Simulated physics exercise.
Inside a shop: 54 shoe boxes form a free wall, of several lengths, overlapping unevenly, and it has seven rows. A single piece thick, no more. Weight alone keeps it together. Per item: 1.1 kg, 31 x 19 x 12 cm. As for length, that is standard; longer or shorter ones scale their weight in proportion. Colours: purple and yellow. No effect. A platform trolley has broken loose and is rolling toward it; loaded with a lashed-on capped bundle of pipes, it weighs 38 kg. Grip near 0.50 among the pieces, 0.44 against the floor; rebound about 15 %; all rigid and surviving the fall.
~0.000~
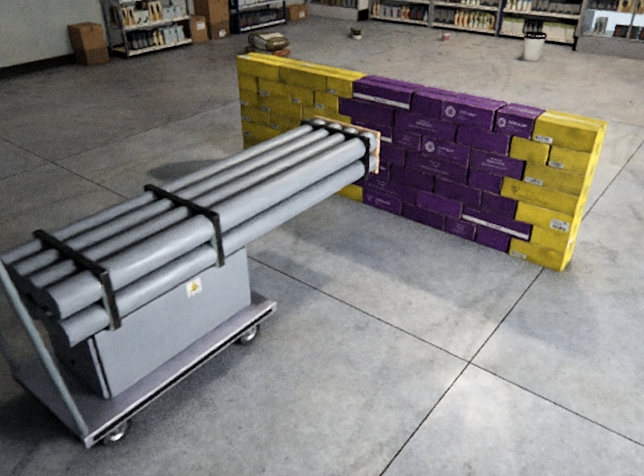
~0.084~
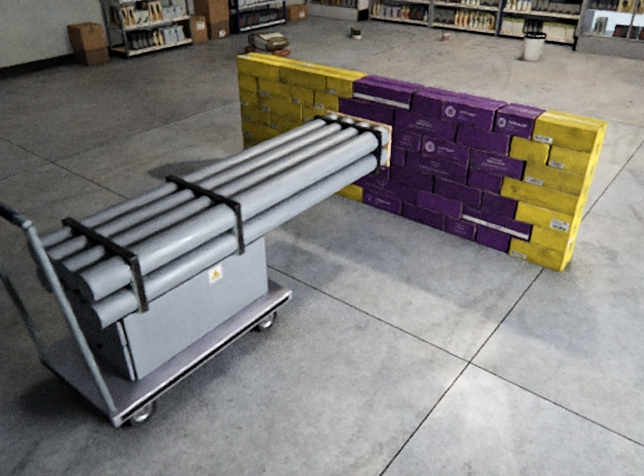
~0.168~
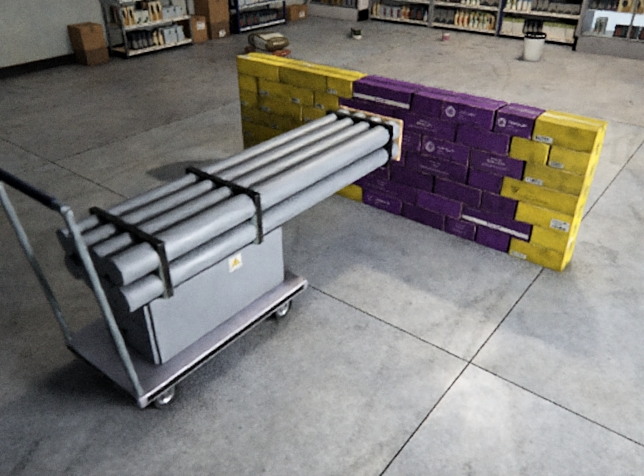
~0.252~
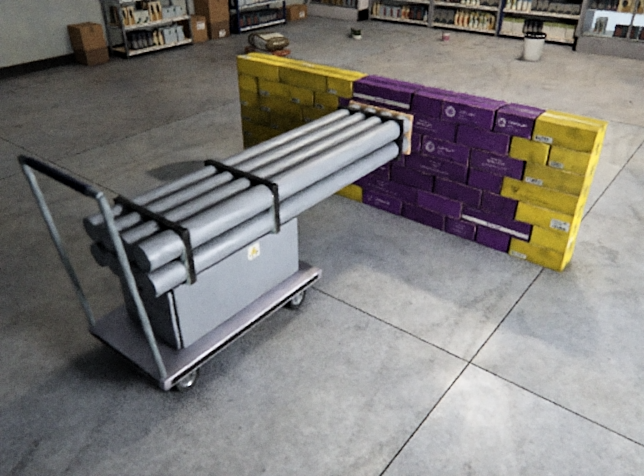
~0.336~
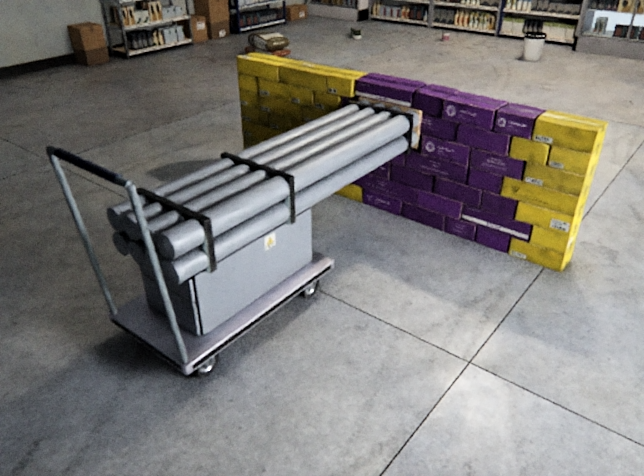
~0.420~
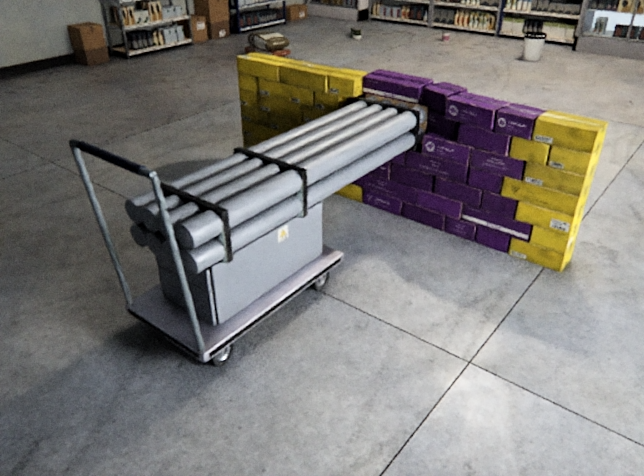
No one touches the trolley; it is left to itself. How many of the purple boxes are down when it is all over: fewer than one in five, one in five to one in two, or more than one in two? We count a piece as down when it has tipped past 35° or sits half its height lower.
One in five to one in two.
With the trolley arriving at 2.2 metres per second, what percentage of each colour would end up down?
Yellow 0%, purple 20%.
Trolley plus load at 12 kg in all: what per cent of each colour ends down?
You'd get yellow at 0 and purple at 30 per cent down.
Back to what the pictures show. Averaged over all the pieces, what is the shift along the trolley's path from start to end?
Mean shift close to 10 cm.
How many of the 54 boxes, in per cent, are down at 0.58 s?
It's 5 percent at that point.
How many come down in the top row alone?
Top row tally: 4.
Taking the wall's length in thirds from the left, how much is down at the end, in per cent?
From the left: 0, then 40, then 0 percent.
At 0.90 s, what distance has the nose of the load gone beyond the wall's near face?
About 55 cm.
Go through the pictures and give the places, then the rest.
In the first picture (each place is the centre of the face we see best), load (374, 148) 43 cm short of the wall; top purple box (467, 115); top yellow box (257, 69); all as stacked.
In the second picture, load (385, 142) 31 cm short of the wall; top purple box (467, 115).
In the third picture, load (396, 136) 20 cm short of the wall; top purple box (467, 115).
In the fourth picture, load (407, 130) 8 cm short of the wall; top purple box (467, 115).
In the fifth picture, load (416, 125) 26 mm into the wall's line; top purple box (467, 115); 6 have shifted.
In the sixth picture, load (423, 121) 12 cm into the wall's line; top purple box (468, 114) moved 21 mm; top yellow box (257, 69); 8 have shifted.
By 0.58 s, load 26 cm past the wall's line, still rolling; 2 of the 25 purple boxes down (2 of 54 in all colours); top purple box tilted 4°.
By 0.90 s, load 54 cm past the wall's line, still rolling; 7 of the 25 purple boxes down (7 of 54 in all colours); top purple box tilted 49°.
By 1.58 s, load 1.00 m past the wall's line, still rolling; 7 of the 25 purple boxes down (8 of 54 in all colours); top purple box on its side.
When it is over (2.5 s), load 1.02 m past the wall's line, stopped; 7 of the 25 purple boxes down (8 of 54 in all colours); top purple box on its side; top yellow box unmoved. That is 28 per cent. In pixels of the last frame, middles, top purple box near (519, 214), top yellow box near (266, 67).
